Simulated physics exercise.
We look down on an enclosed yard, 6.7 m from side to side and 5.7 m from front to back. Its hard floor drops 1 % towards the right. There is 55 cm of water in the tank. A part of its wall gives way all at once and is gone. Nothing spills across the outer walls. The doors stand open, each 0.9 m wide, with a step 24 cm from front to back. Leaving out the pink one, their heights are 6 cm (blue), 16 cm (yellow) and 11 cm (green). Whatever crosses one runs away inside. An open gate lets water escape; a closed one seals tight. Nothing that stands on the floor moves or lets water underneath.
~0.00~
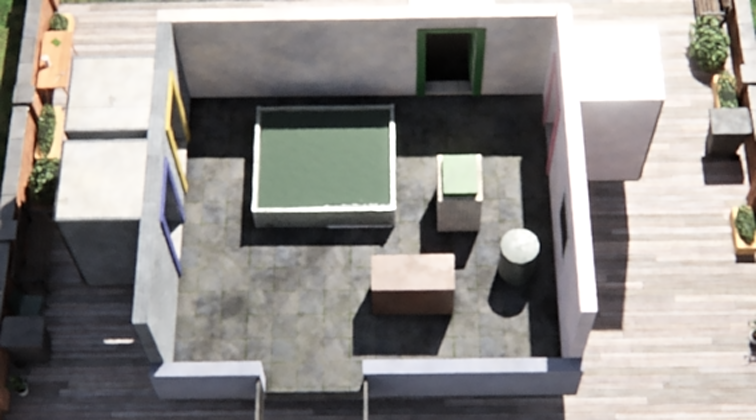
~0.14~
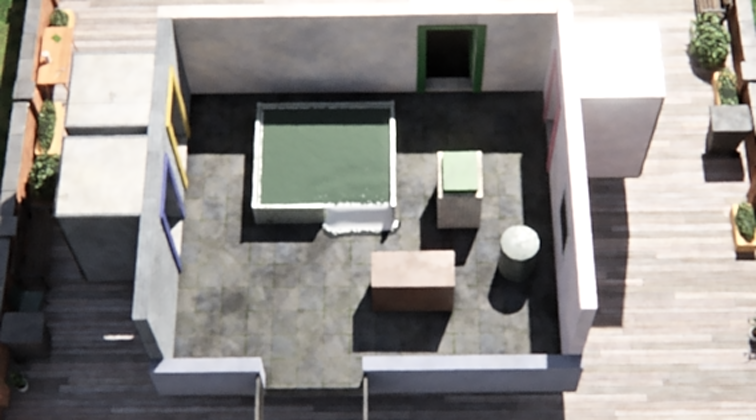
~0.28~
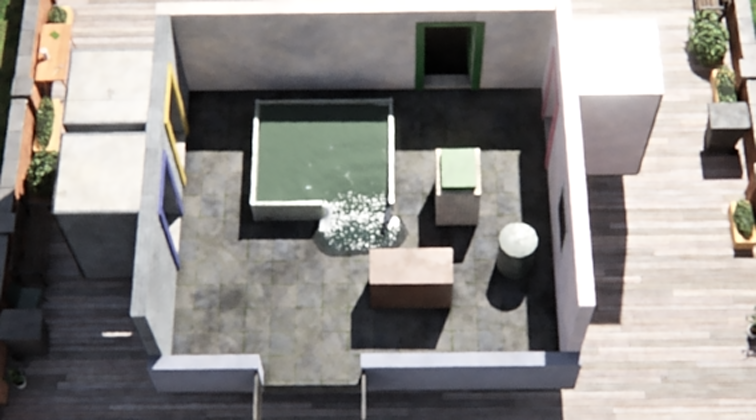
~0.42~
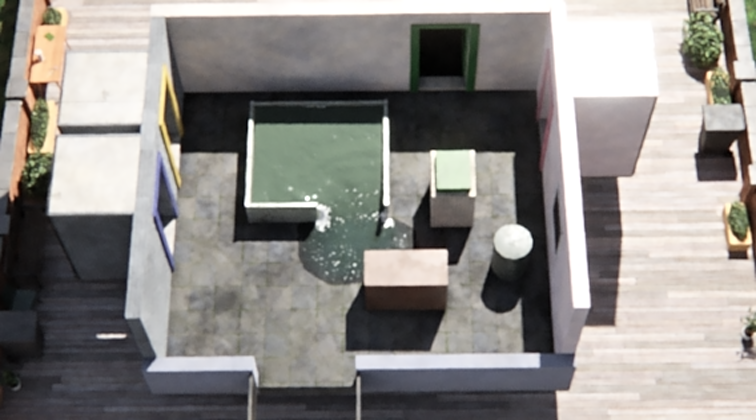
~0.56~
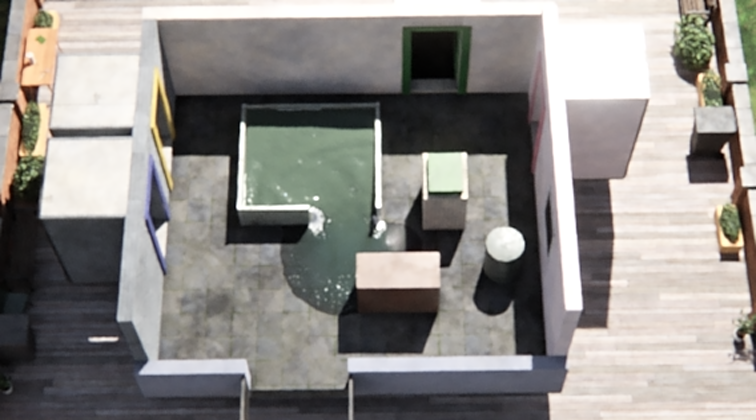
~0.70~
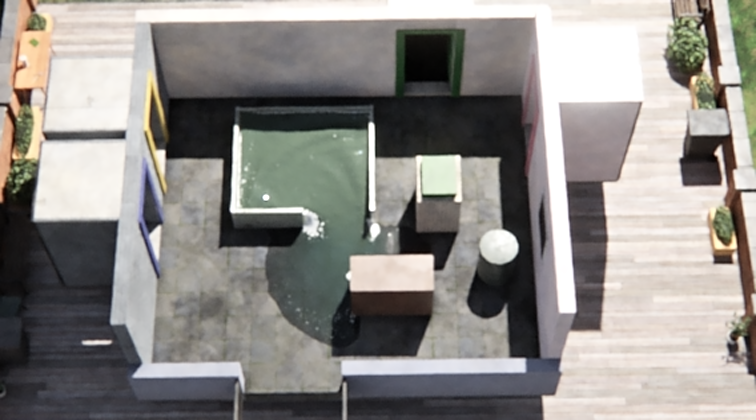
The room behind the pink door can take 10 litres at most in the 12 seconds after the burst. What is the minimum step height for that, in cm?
Some 6.5 cm above the ground.
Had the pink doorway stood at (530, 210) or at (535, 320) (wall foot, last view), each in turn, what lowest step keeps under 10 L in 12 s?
About 15 and 8.5 cm.
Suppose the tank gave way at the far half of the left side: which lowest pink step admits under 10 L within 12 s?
Some 10.0 cm.
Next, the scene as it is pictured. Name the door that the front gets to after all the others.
The yellow one.
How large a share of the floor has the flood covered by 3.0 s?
Some 45 per cent of it.
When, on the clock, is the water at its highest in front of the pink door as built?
Around 10.0 s.
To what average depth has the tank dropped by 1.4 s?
Some 41 cm.
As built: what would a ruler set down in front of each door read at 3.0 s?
In cm: Pink 7, blue 0, yellow 0, green 0.
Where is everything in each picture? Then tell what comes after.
The first frame shows still water, 55 cm deep, in the tank at (325, 159); the pink door at (552, 119) is dry.
In the second frame, the gap is at (359, 216), the front 0.3 m out at (329, 233); the back of the tank holds 55 cm.
In the third frame, water pours out at (357, 213) and has run 0.7 m, to (330, 251); about 9 cm deep outside, 55 cm at the back.
In the fourth frame, the front is at (335, 280), 1.2 m from the gap at (352, 215); 1.8 m2 of floor is wet, 55 cm left at the back.
In the fifth frame, water pours out at (344, 218) and has run 1.8 m, to (340, 311); about 6 cm deep outside, 55 cm at the back.
In the sixth frame, the gap is at (338, 220), the front 2.2 m out at (327, 339); the back of the tank holds 55 cm; 3.1 m in a straight line remain to the pink door at (531, 120).
After 1.4 s water covers 20 % of the floor, deepest (42 cm) near (361, 273); it has not reached the pink door.
After 3.0 s water covers 45 % of the floor, deepest (28 cm) near (361, 273); 7 cm at the pink door, 0 litres in over its 13 cm step.
After 12.0 s water covers 95 % of the floor, deepest (10 cm) near (473, 272); 8 cm at the pink door, 0 litres in over its 13 cm step.
At the pink door as built, the water arrived by 2.6 s and peaked near 8 cm at 9.8 s.
With a step of 5.5 cm, 16 litres would have come in within the 12 s; with 7.5 cm, 4 litres. So under 10 litres takes about 6.5 cm.
